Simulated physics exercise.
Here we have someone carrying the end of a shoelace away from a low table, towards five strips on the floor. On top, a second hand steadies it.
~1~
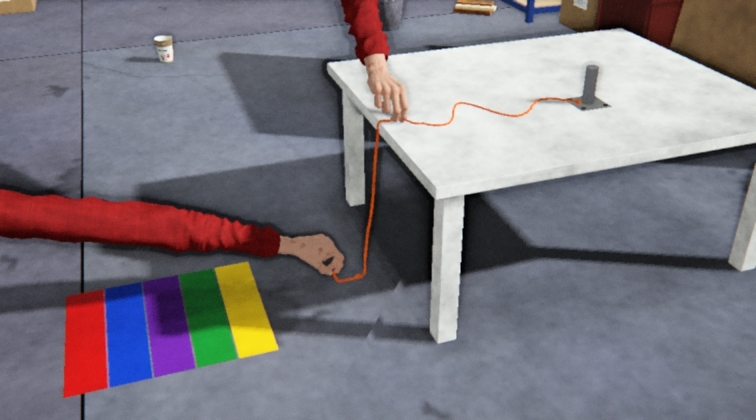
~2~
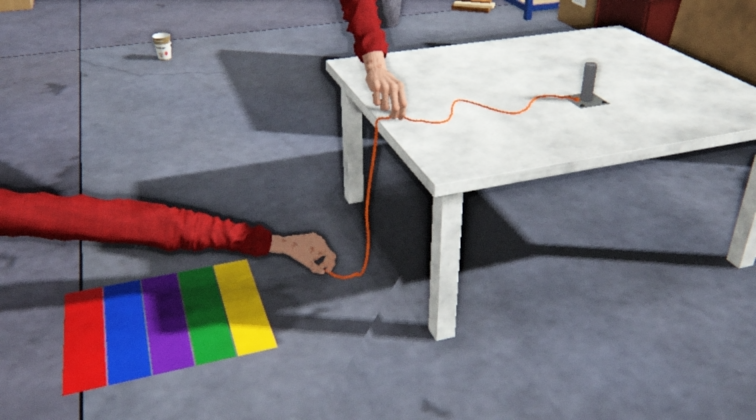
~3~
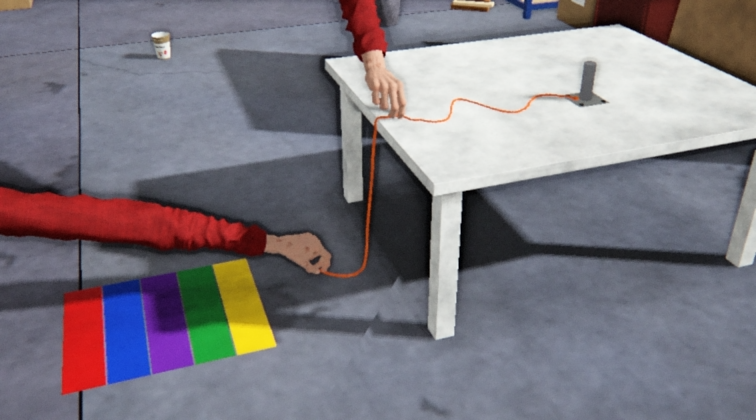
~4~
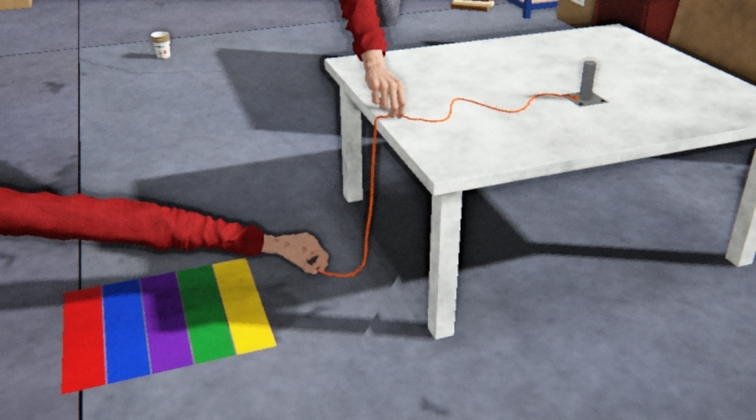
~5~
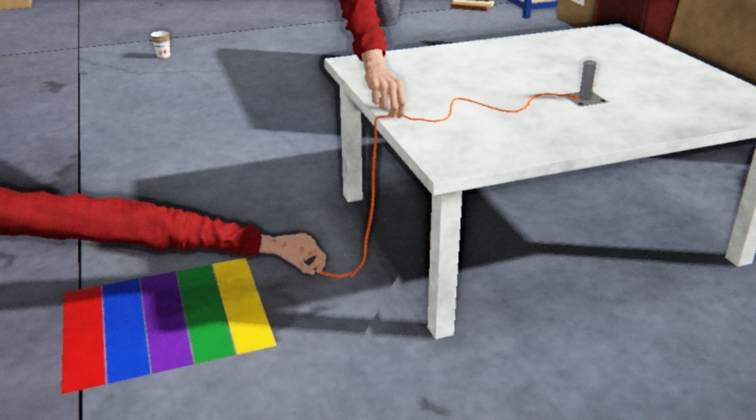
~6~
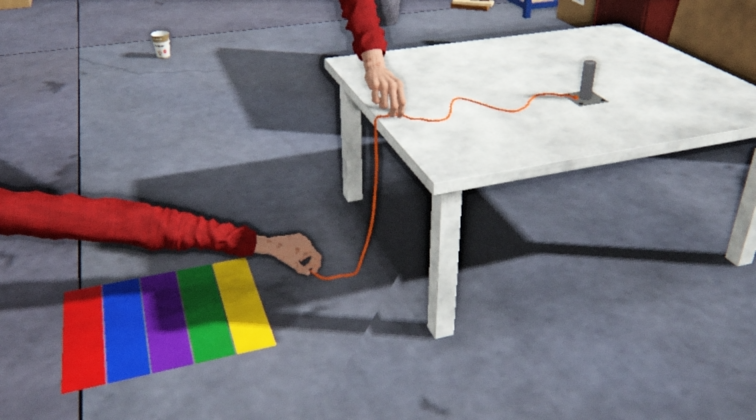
Hand in a red sleeve drawing an orange cord slightly left beside a white table, another hand resting on the tabletop.
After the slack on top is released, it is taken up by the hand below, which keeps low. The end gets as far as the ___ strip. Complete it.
The end gets as far as the blue strip.
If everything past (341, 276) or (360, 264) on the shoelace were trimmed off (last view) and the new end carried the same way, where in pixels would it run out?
I'd say somewhere near (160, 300) the first time and near (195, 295) the second time.
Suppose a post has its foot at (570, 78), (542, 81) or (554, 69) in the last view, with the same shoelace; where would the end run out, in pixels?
Near (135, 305), (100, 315) and (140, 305).
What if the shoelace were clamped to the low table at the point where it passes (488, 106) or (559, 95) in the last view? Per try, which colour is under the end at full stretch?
First try purple, second try blue.
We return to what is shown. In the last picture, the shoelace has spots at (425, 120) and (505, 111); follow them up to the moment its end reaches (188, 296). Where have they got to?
Around (372, 151) and around (477, 108).
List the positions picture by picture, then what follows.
In the first picture, end (334, 271); yellow (253, 335); green (213, 344); purple (172, 353); blue (129, 362); red (85, 372).
In the second picture, end (325, 270); shoelace through (543, 96) (492, 109) (452, 114) (385, 118) (369, 192) (367, 256).
In the third picture, end (321, 270).
In the fourth picture, end (318, 270); shoelace through (542, 95) (491, 108) (451, 113) (384, 117) (372, 190) (366, 255).
In the fifth picture, end (316, 270).
In the sixth picture, end (311, 271); shoelace through (542, 94) (491, 108) (451, 112) (384, 117) (375, 189) (363, 254).
Soon after, end near (188, 296); over green.
Then, end near (142, 305); over purple.
At full stretch, end near (115, 310); over blue. Over blue.
